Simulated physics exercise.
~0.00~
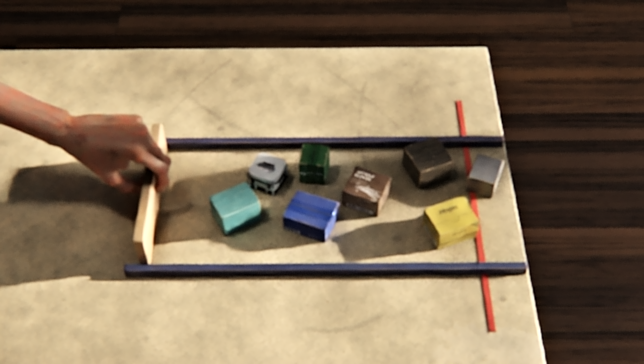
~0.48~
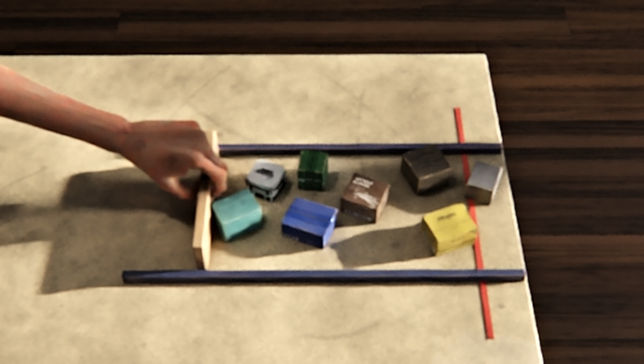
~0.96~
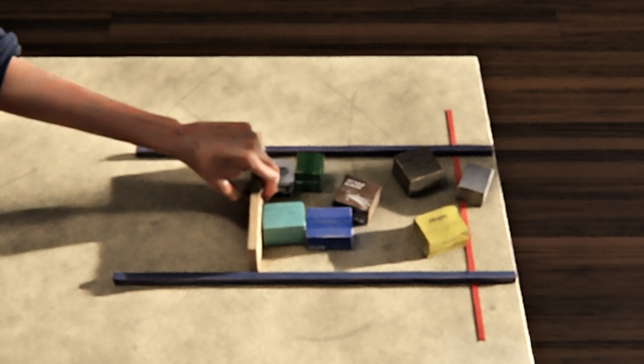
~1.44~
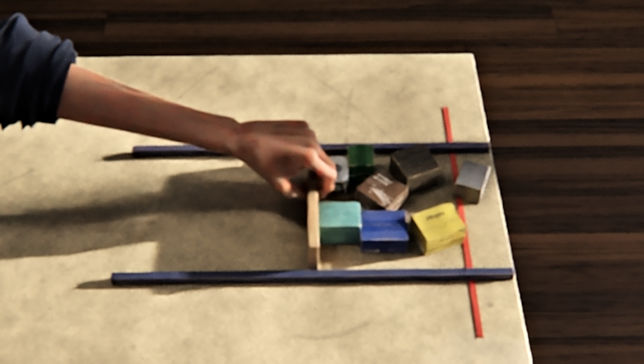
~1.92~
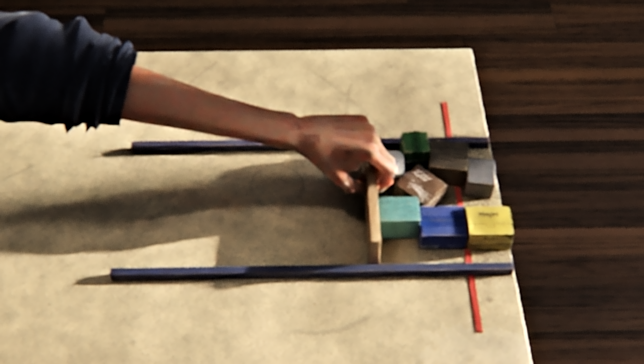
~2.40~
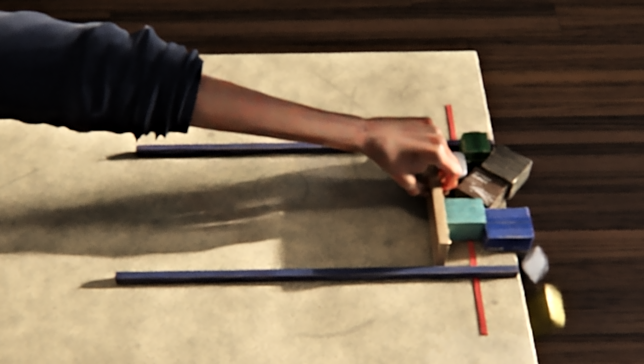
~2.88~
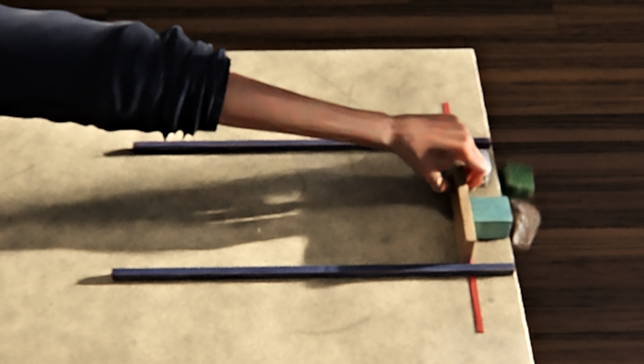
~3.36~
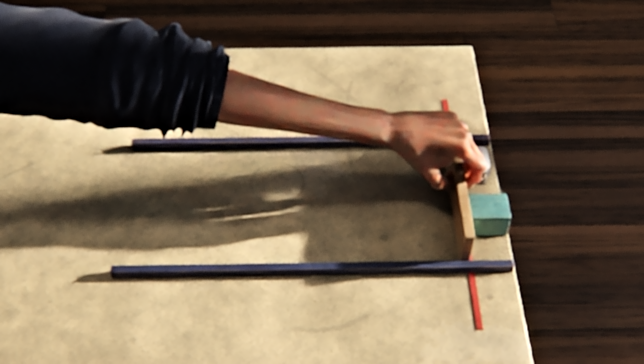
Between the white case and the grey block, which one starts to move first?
The white case starts to move first, as the board pushes it along early on. The grey block near the right edge stays still until later, when the pieces bunch up against it.
